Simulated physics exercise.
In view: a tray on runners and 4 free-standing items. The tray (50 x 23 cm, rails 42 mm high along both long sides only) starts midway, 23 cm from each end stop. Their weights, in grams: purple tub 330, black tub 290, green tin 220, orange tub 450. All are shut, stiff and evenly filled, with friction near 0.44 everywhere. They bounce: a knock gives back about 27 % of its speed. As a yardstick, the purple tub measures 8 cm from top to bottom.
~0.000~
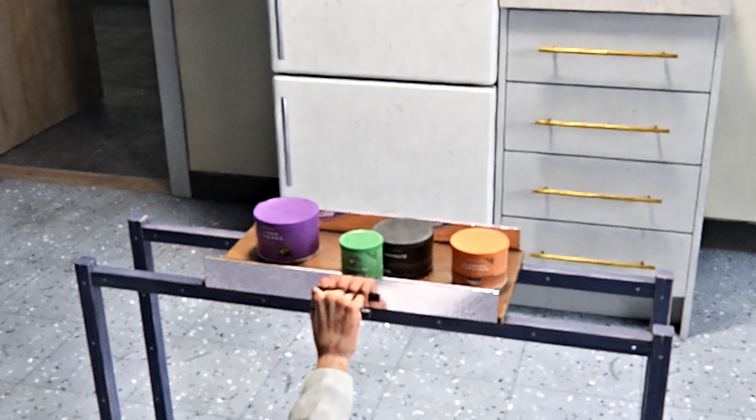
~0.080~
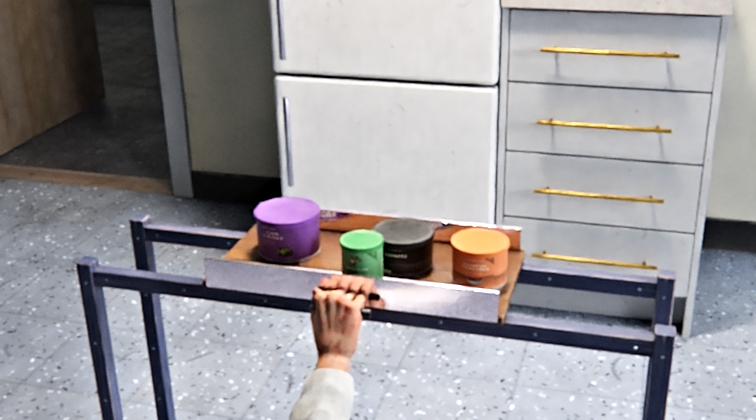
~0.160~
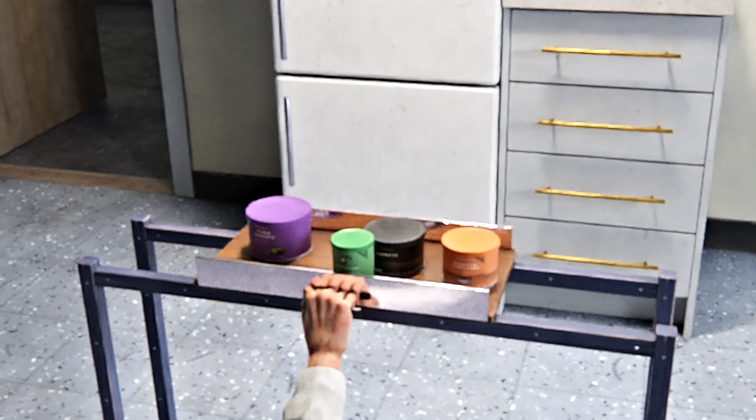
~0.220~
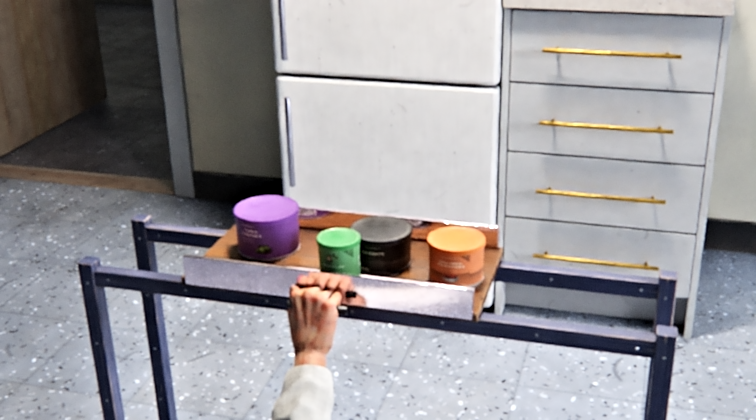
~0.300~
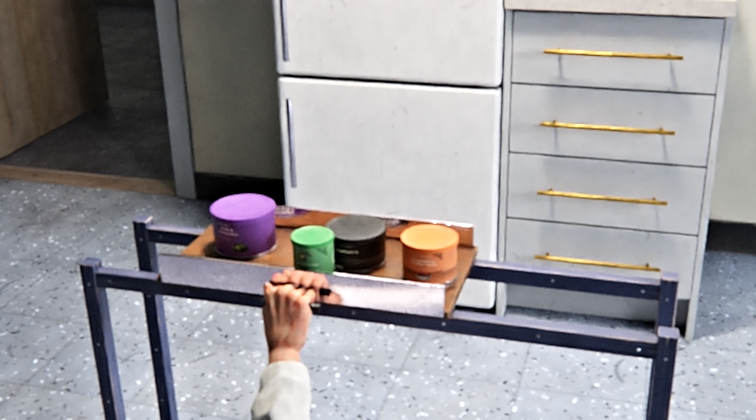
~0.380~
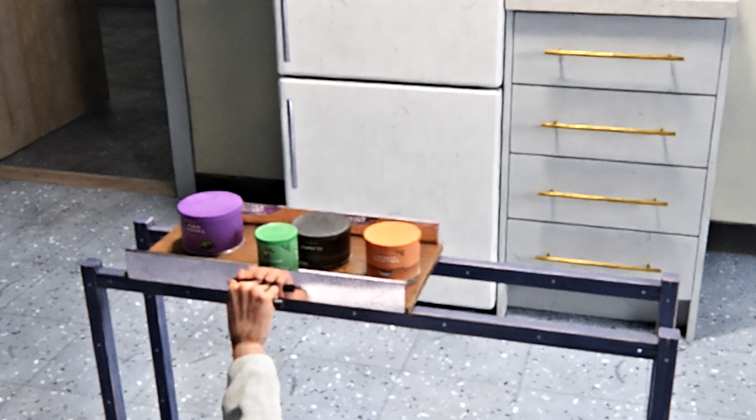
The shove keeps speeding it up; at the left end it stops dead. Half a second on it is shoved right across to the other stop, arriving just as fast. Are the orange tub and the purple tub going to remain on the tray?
The orange tub remains aboard; the purple tub comes off the tray.
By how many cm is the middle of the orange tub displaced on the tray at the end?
About 0 cm.
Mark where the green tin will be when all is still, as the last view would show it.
Near (504, 280).
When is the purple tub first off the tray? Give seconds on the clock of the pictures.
Near 0.6 s.
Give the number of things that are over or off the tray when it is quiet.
That comes to 1.
Around 0.58 s, tray 23 cm left; purple tub shifted 10 cm near (130, 214); orange tub shifted 10 cm near (300, 242); green tin shifted 10 cm.
Around 0.98 s, tray 23 cm left; purple tub now off the tray; orange tub shifted 12 cm near (287, 241); green tin shifted 12 cm.
Around 1.58 s, tray 2 cm right; orange tub shifted 12 cm near (427, 256); green tin shifted 12 cm; black tub shifted 12 cm.
Around 1.88 s, tray 23 cm right; orange tub shifted 5 cm near (594, 274); black tub shifted 5 cm; green tin shifted 5 cm.
Finally (2.4 s), off the tray, purple tub; the other 3 still in place (within 5 cm). In the last view, orange tub near (626, 278).
